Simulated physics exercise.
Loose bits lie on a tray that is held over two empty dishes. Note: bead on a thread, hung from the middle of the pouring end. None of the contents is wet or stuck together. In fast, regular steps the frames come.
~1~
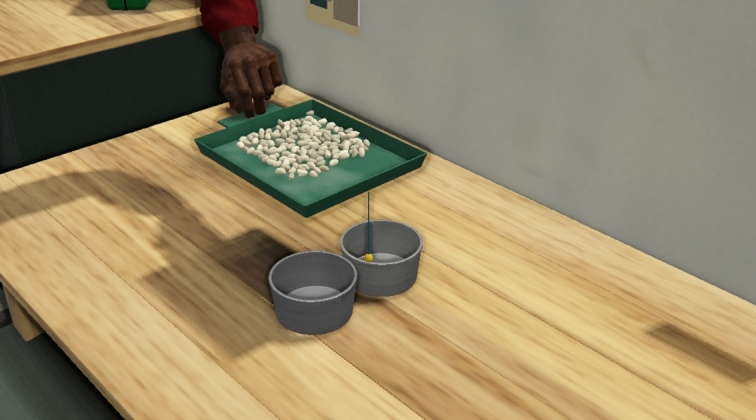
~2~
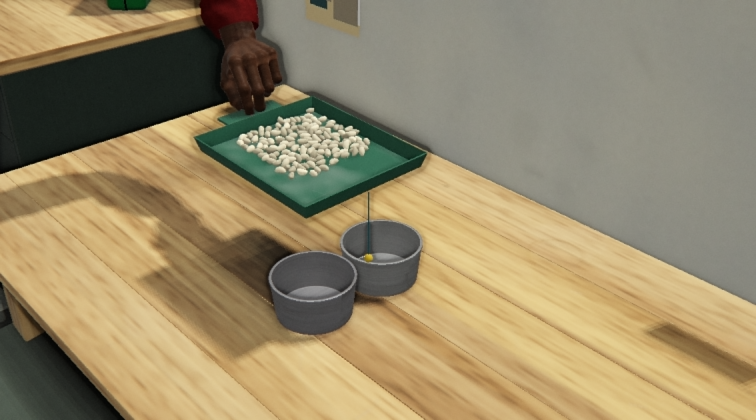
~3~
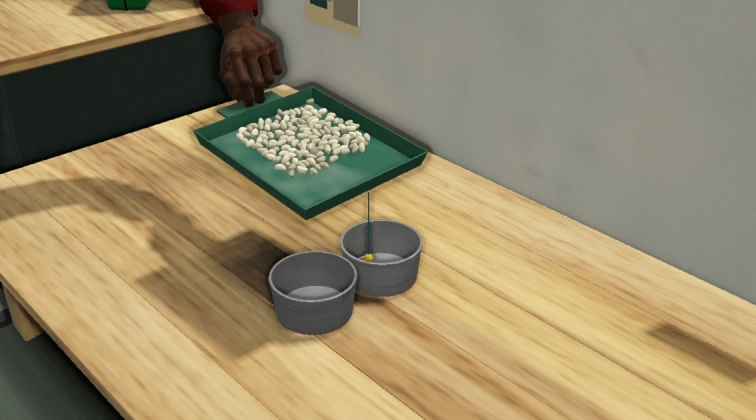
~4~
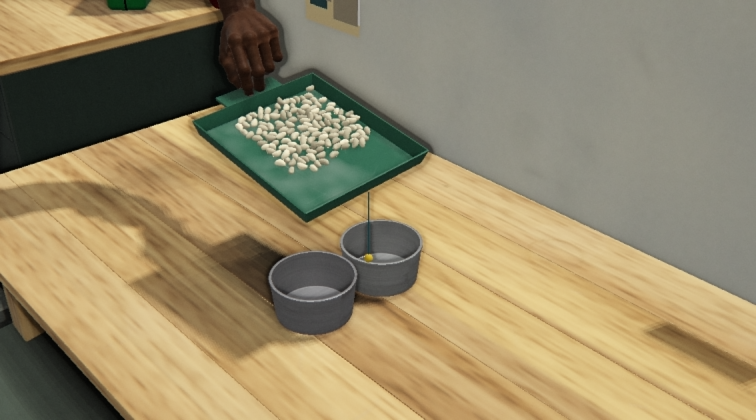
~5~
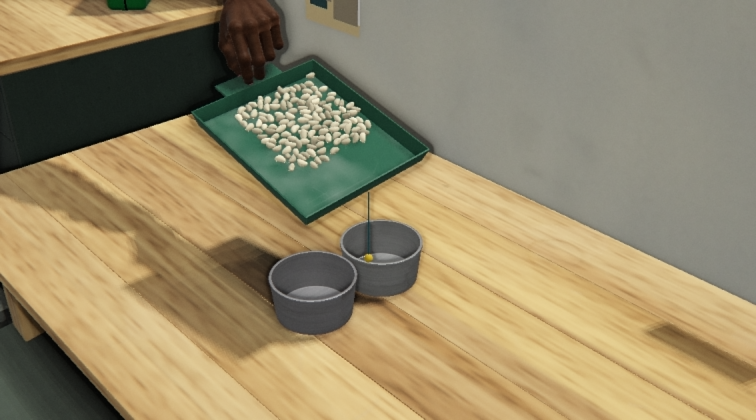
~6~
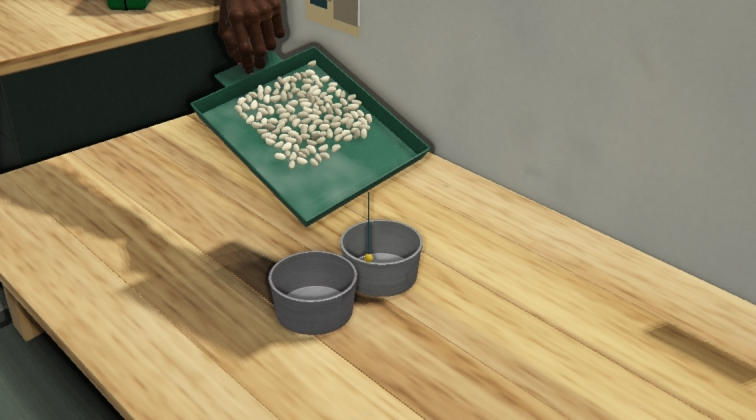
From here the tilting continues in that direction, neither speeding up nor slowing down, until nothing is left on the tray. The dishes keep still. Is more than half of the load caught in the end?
No.
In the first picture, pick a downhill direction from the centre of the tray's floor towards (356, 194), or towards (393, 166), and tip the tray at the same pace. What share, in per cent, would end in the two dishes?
That comes to 0 per cent the first time and 70 per cent the second.
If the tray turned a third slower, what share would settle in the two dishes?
About 30 %.
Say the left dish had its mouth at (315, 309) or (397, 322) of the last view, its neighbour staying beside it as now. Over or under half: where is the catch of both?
At place one in excess of half; at place two not up to half.
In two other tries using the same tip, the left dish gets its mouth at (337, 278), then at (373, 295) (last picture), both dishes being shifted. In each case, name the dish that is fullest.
In turn: The left-side dish; the left-side dish.
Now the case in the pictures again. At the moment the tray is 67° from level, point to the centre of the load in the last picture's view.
Centre estimate: (326, 216).
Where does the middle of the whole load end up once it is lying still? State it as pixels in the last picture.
At about (331, 353), give or take.
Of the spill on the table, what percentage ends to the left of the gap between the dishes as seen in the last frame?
That would be roughly 60 per cent.
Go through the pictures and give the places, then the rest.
Corners of the pouring end at (306, 203) and (421, 153), level; middle of the load at (303, 144), white beans; left dish at (341, 309); right dish at (409, 272); bead on its thread at (368, 258), in the first picture.
Corners of the pouring end at (306, 203) and (421, 153), level; middle of the load at (303, 142), in the second picture.
Corners of the pouring end at (306, 206) and (422, 151), tipped barely, lowest at the left corner; middle of the load at (303, 136), in the third picture.
Corners of the pouring end at (306, 209) and (422, 150), tipped a little, lowest at the left corner; middle of the load at (303, 128), in the fourth picture.
Corners of the pouring end at (307, 213) and (423, 148), tipped clearly, lowest at the left corner; middle of the load at (303, 121), in the fifth picture.
Corners of the pouring end at (307, 216) and (424, 147), tipped clearly, lowest at the left corner; middle of the load at (303, 115); left dish at (341, 309); right dish at (409, 272), in the sixth picture.
Soon after the last picture, tray tipped steeply; about two thirds on the tray; a small part outside both; about a quarter in the air.
A little later, tray tipped past a quarter turn; a small part on the tray; a small part in the left dish; about two thirds outside both; about a quarter in the air.
Later still, tray tipped past a quarter turn; about a quarter in the left dish; most outside both.
At rest, tray tipped past a quarter turn; about a quarter in the left dish; none in the right dish; most outside both.
